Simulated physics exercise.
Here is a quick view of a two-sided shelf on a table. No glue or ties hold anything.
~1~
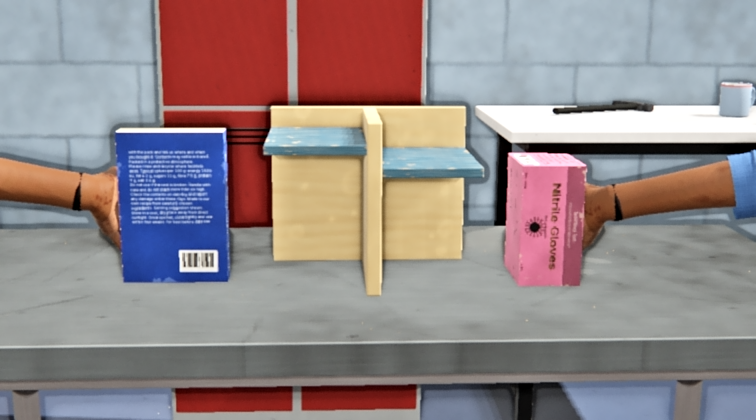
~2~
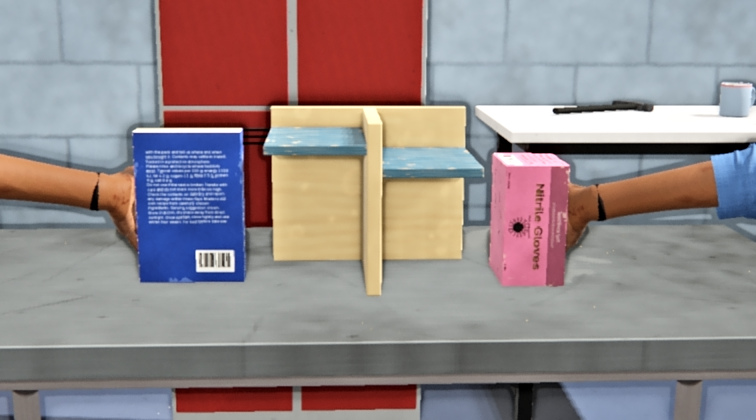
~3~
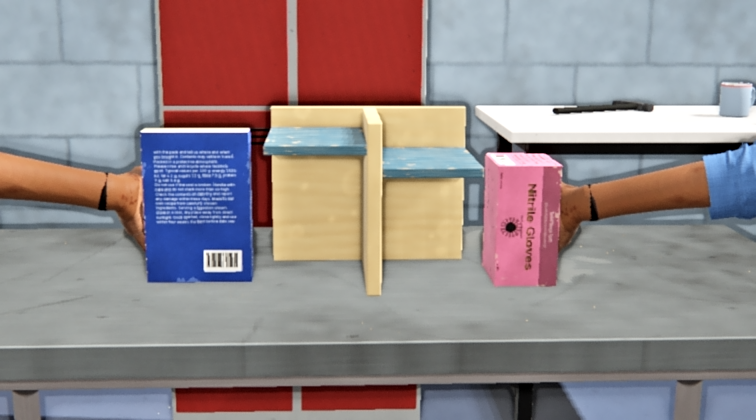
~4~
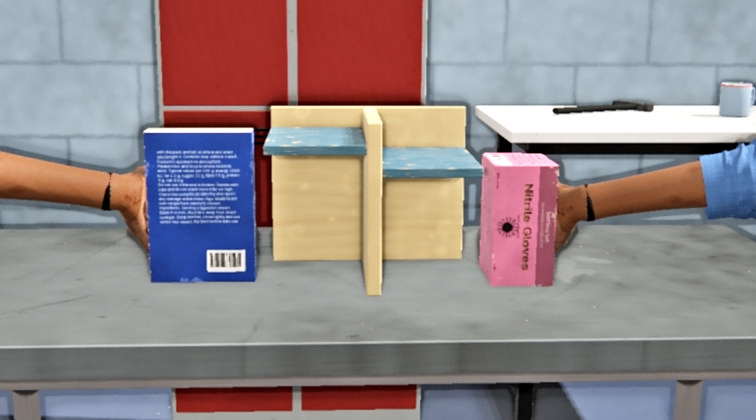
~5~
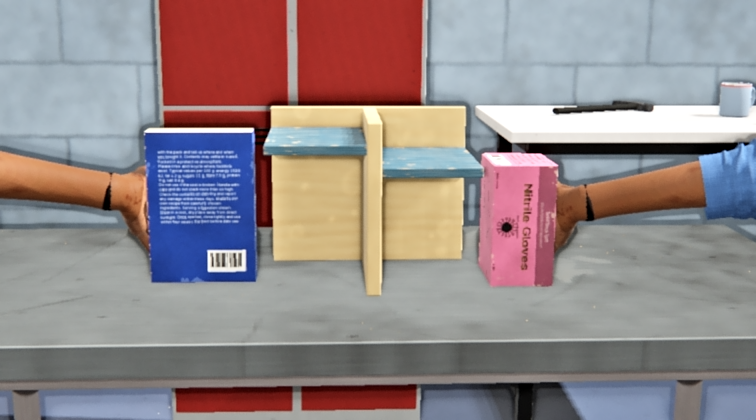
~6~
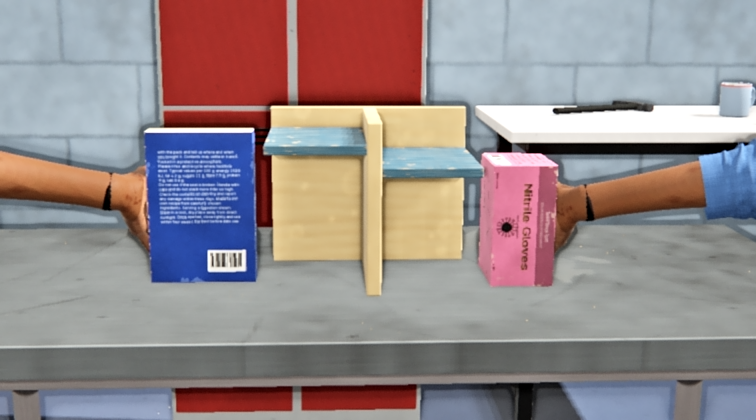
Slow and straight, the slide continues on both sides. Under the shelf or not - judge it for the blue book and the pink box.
One by one: The blue book is held back; the pink box is held back.
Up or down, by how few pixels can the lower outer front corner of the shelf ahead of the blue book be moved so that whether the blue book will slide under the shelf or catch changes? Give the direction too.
16 pixels up.
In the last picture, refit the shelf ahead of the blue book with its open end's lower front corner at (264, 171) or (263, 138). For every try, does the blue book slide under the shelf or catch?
In turn, it is held back and afterwards passes beneath.
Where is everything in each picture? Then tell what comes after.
In the first frame, hands sliding the things forward; blue book (174, 206); pink box (543, 219); shelf (371, 197).
In the second frame, hands sliding the things forward; pink box (528, 219); shelf (371, 197).
In the third frame, hands sliding the things forward; blue book (199, 206); shelf (371, 197).
In the fourth frame, hands sliding the things forward; pink box (517, 219); shelf (371, 197).
In the fifth frame, hands sliding the things forward; blue book (203, 206); shelf (371, 197).
In the sixth frame, hands sliding the things forward; blue book (203, 206); pink box (516, 219); shelf (371, 197).
Then, 0.26 s later than the last frame, blue book sliding up to the opening near (216, 206); pink box sliding up to the opening near (502, 219).
When it is over, the blue book catches on the edge, near (216, 206); the pink box catches on the edge, near (503, 219).
